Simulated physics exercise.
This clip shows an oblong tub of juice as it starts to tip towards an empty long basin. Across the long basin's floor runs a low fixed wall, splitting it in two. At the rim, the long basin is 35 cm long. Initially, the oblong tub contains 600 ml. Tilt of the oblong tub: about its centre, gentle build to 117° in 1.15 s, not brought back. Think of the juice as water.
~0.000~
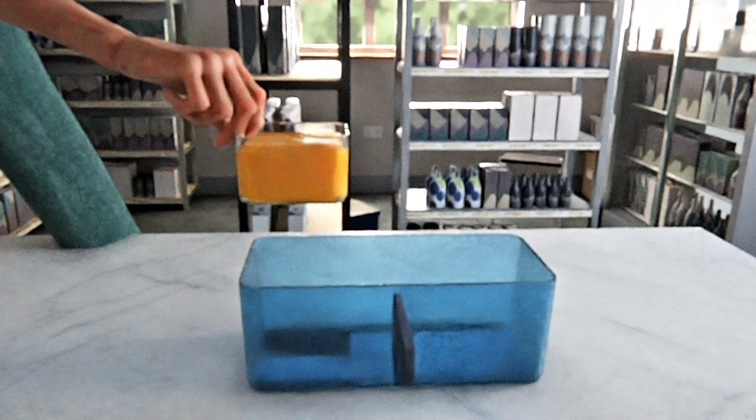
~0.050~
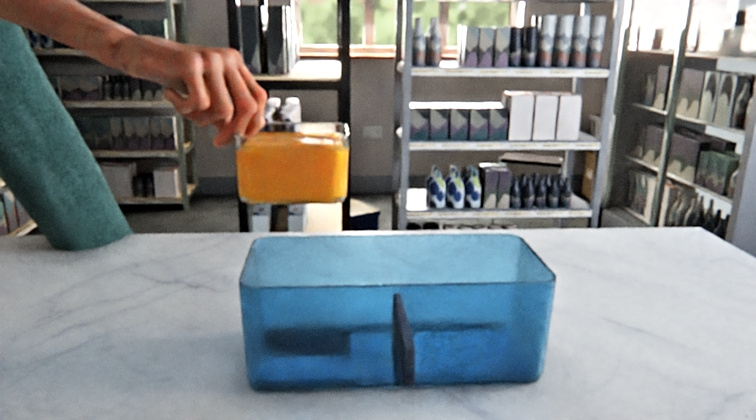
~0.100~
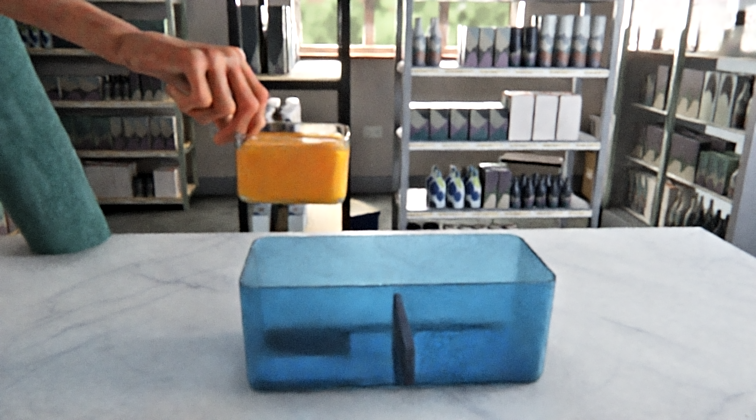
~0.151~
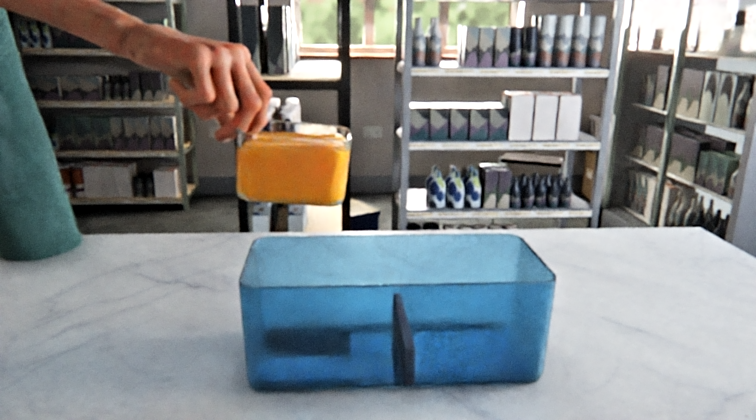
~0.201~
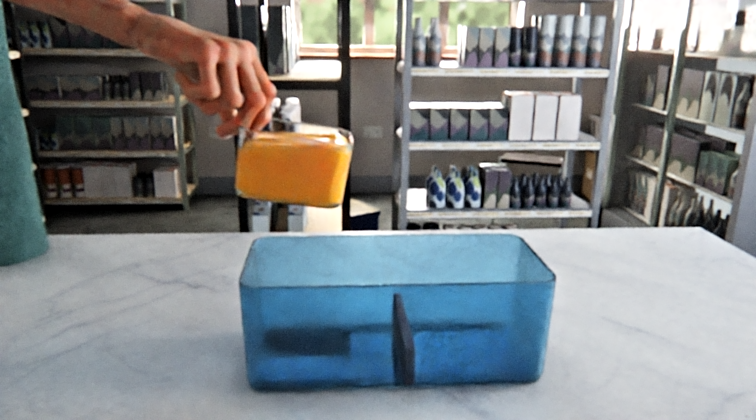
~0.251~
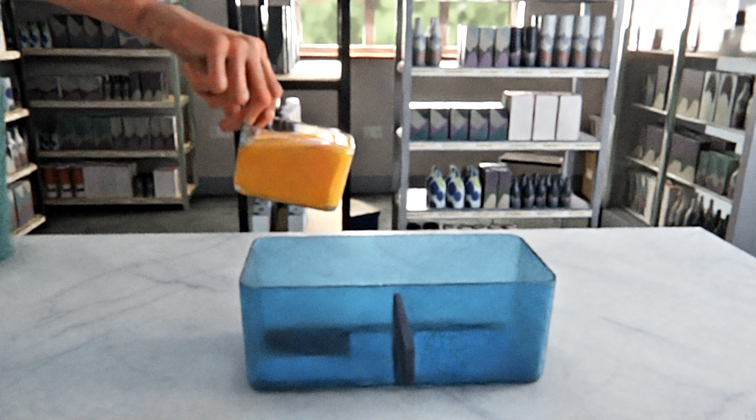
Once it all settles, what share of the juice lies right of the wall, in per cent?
60 %.
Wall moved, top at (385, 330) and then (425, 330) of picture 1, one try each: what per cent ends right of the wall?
I'd put it at about 70 per cent for the first and about 20 per cent for the second.
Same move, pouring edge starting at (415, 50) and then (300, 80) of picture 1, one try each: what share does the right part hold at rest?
Respectively 95 and 5 %.
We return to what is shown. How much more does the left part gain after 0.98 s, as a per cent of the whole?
Around 10 in a hundred.
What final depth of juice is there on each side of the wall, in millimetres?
Left roughly 8 mm; right roughly 16 mm.
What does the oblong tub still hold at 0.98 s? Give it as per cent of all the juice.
6 per cent or thereabouts.
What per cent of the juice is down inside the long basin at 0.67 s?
I reckon close to 22 percent of it.
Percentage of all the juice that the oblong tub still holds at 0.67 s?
At that time about 46 in a hundred parts are still held.
After 0.67 s the tilt is 74° and 46 per cent is still to pour, 5 is left of the wall and 18 right of it.
After 0.98 s the tilt is 111° and 6 per cent is still to pour, 30 is left of the wall and 59 right of it.
After 1.30 s the tilt is 117° and 0 per cent is still to pour, 40 is left of the wall and 60 right of it.
After 1.65 s the tilt is 117° and 0 per cent is still to pour, 40 is left of the wall and 60 right of it.
In the end 40 per cent lies left of the wall, 60 right of it and 0 outside.
